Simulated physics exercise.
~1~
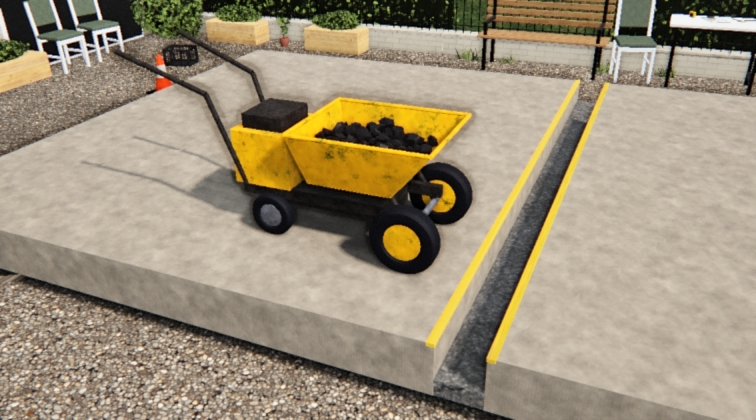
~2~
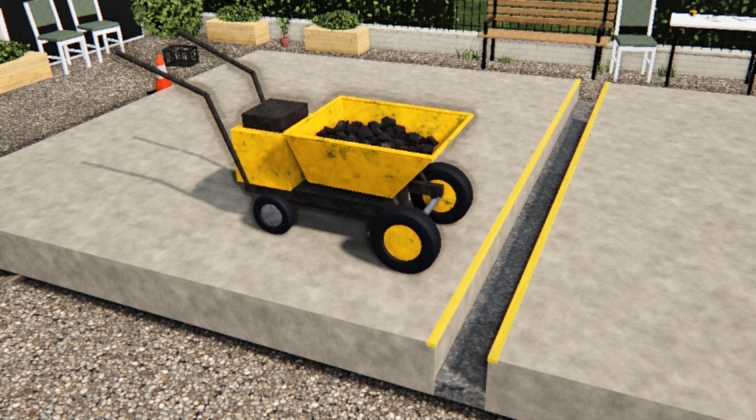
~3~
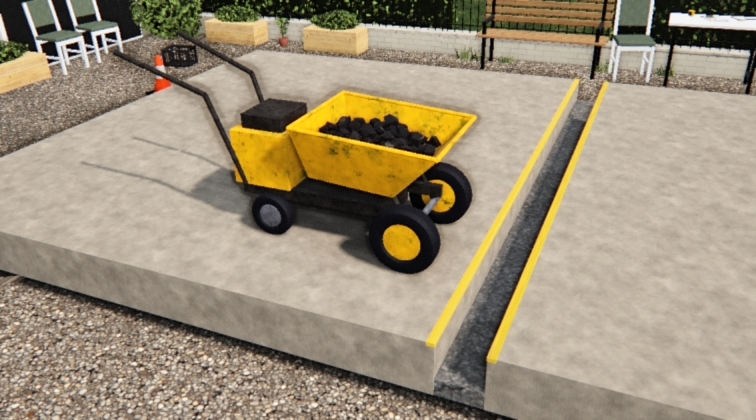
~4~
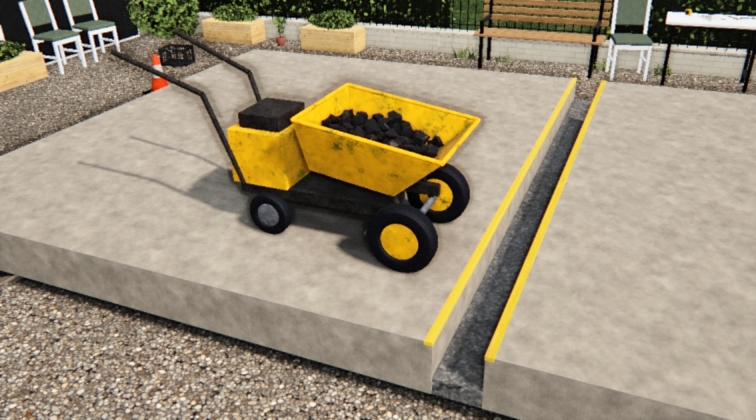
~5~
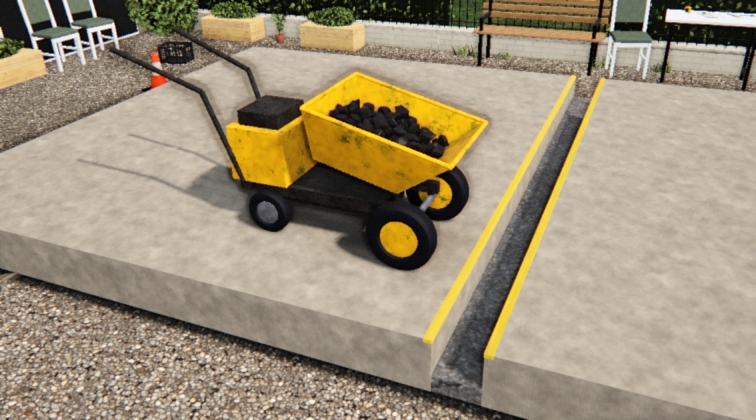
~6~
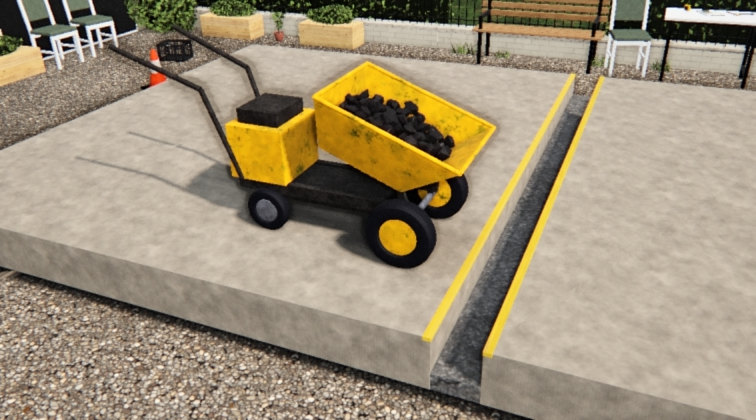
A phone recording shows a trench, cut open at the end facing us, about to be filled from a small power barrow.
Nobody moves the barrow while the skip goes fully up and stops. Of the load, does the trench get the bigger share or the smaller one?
Most stays out.
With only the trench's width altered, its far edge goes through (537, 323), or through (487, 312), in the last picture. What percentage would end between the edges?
Lab note: Try one 90 per cent, try two 10 per cent.
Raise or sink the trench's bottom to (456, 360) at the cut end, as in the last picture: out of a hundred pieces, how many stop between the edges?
It comes out near 30 percent.
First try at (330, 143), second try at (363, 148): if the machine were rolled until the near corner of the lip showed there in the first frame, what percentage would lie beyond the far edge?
The first gives close to 0 per cent and the second 0 per cent.
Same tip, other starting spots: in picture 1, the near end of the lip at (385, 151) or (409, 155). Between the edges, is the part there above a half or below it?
Try 1 - the lion's share; try 2 - the lion's share.
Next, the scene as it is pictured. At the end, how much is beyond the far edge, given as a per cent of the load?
I'd estimate about 60 per cent of the load.
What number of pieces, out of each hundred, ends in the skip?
Roughly 0 in a hundred.
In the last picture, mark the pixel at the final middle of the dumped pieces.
Roughly at (541, 258), give or take.
Shortly afterwards, skip tipped steeply; the whole lot in the skip.
Next, skip tipped right over; the bulk in the skip; only a few in or heaped over the trench; a little beyond it; only a few falling.
Some moments later, skip tipped right over; near a quarter in the skip; near a quarter in or heaped over the trench; near two thirds beyond it.
In the end, skip tipped right over; only a few in the skip; near a third in or heaped over the trench; near two thirds beyond it.
